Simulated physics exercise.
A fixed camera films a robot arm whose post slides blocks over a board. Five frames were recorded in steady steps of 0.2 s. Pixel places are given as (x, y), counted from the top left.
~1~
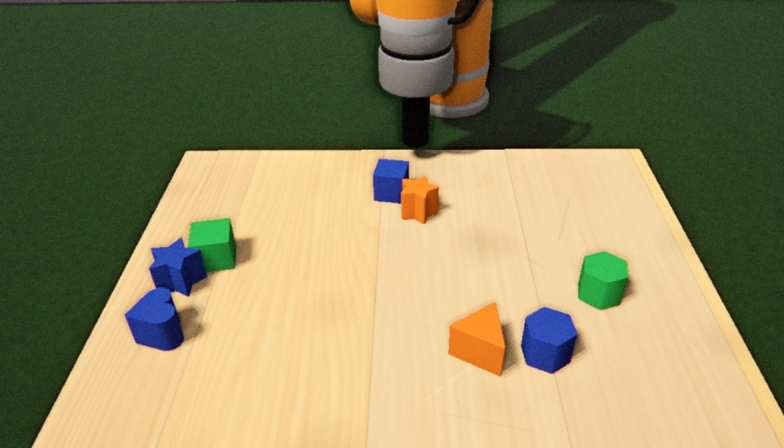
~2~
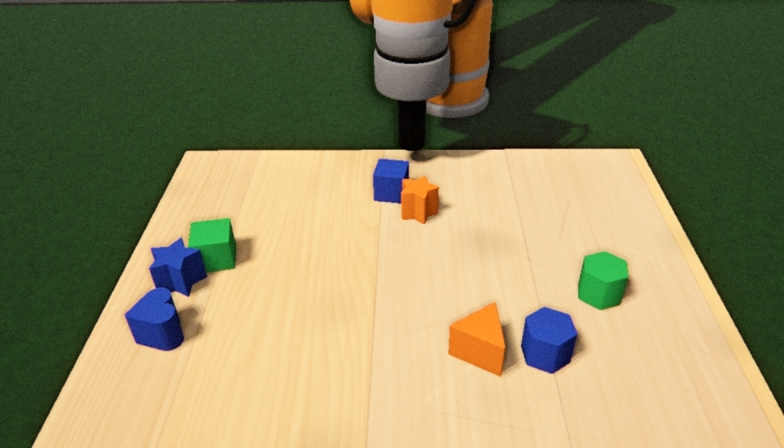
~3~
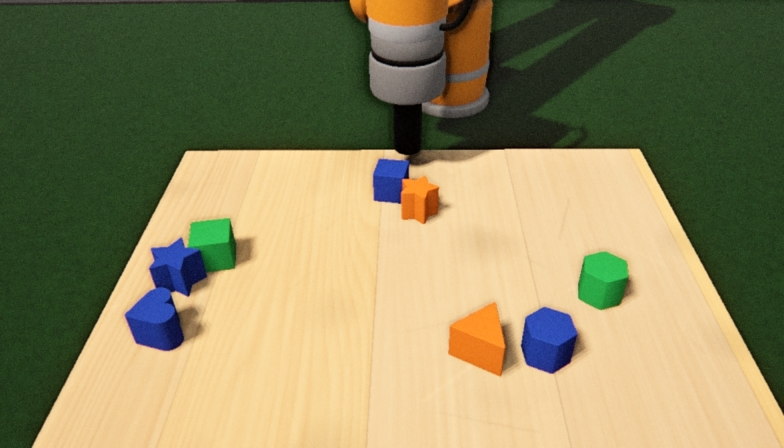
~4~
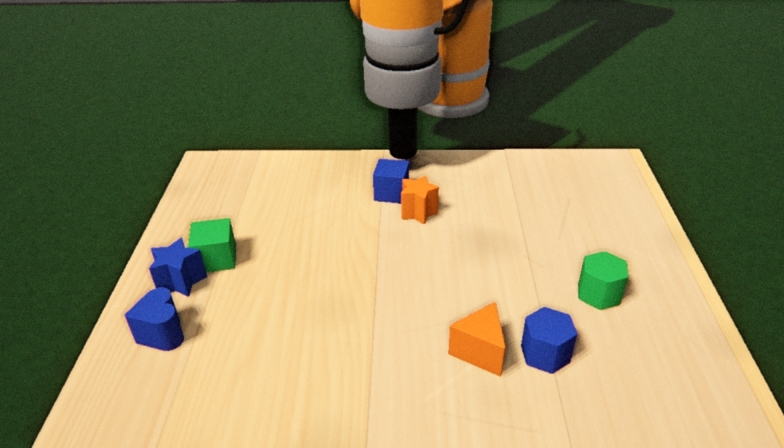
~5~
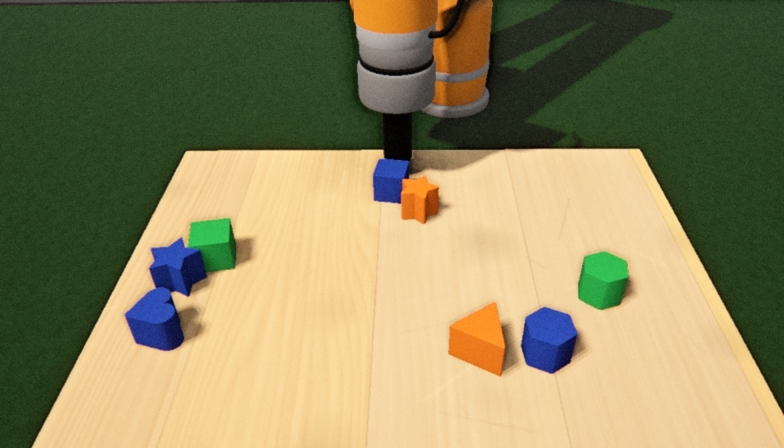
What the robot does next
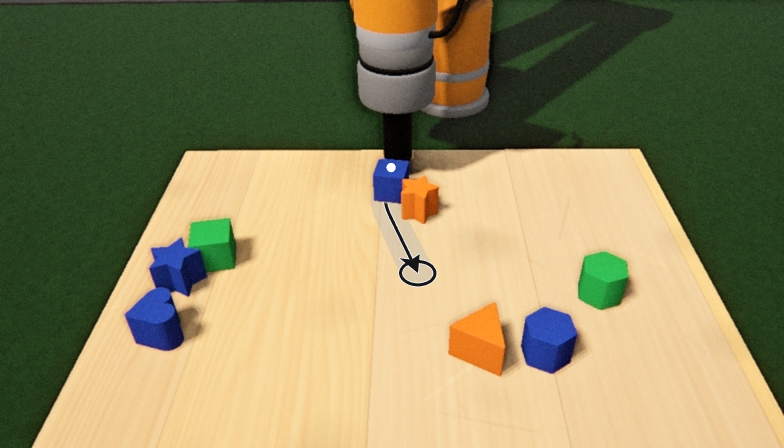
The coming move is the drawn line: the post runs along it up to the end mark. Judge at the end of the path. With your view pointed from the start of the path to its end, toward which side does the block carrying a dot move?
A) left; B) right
The one that fits is B, right.
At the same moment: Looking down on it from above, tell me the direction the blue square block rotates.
From above, the turn goes clockwise.
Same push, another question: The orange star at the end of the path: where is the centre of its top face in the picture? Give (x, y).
The middle of its upper face should be somewhere near (426, 197).
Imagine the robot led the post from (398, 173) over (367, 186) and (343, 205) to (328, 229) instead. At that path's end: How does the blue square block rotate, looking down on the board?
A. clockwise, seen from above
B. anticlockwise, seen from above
The one that fits is B, anticlockwise, seen from above.
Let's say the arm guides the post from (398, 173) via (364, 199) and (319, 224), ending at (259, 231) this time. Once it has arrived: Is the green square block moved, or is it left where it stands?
It keeps its position.
The line goes from (398, 173) through (386, 202) and (399, 235) to (418, 273); the dot is on the blue square block.
What follows on the original path. One third of the way, post at (385, 188); blue square block at (384, 195); orange star at (422, 192), turned 55° anticlockwise.
Two thirds of the way, post at (399, 220); blue square block at (385, 228), turned 25° clockwise; orange star at (426, 197), turned 100° anticlockwise.
At the end, post at (418, 257); blue square block at (380, 248), turned 60° clockwise; orange star at (426, 197), turned 105° anticlockwise.
